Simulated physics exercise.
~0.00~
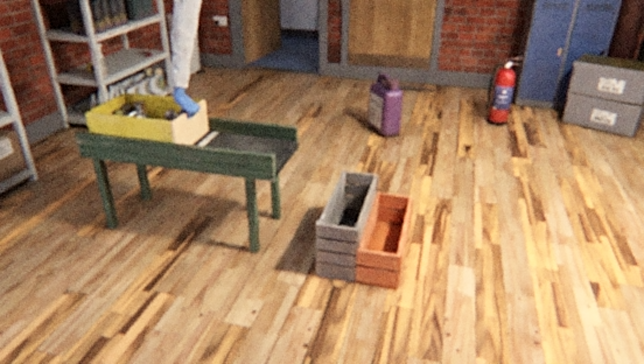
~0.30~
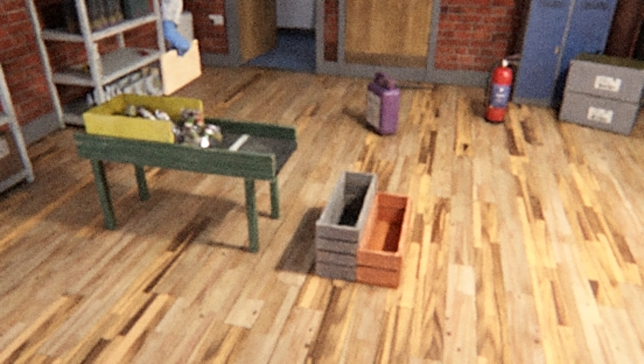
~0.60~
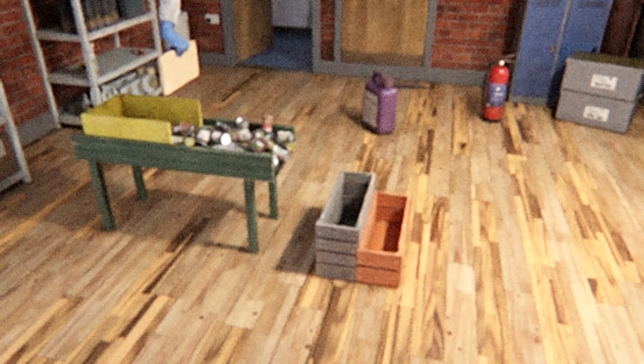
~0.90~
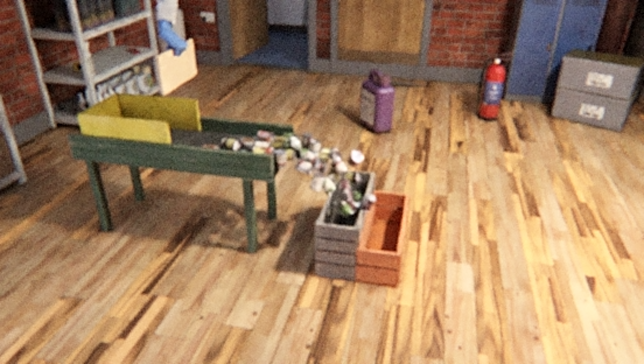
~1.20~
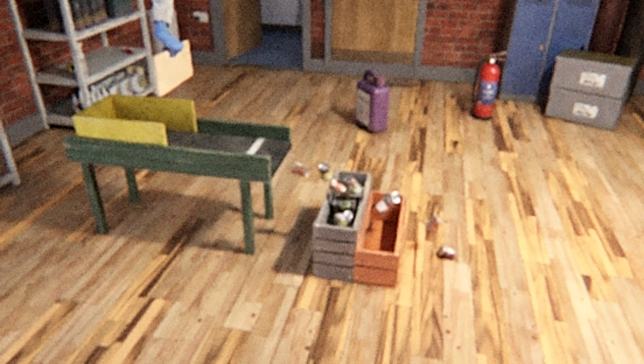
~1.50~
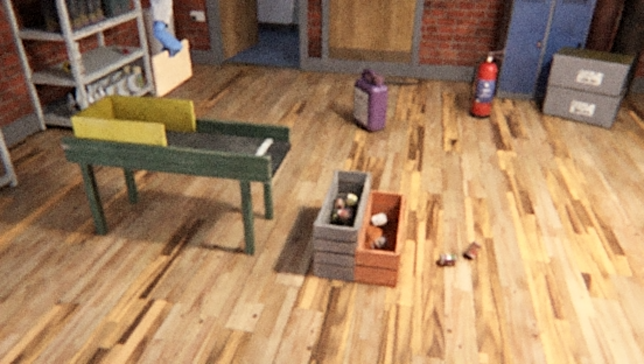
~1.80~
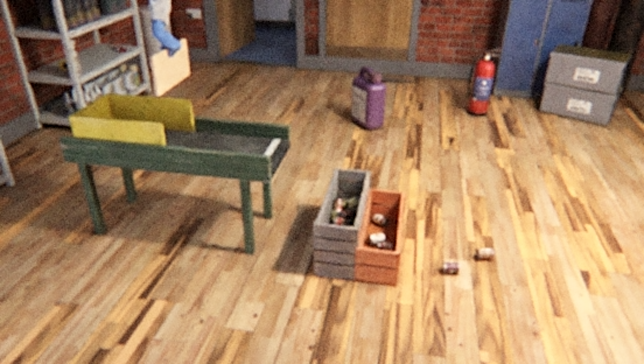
Gloved hand lifting away a panel as small tins slide off a green conveyor, mostly into a grey box, two landing beyond.
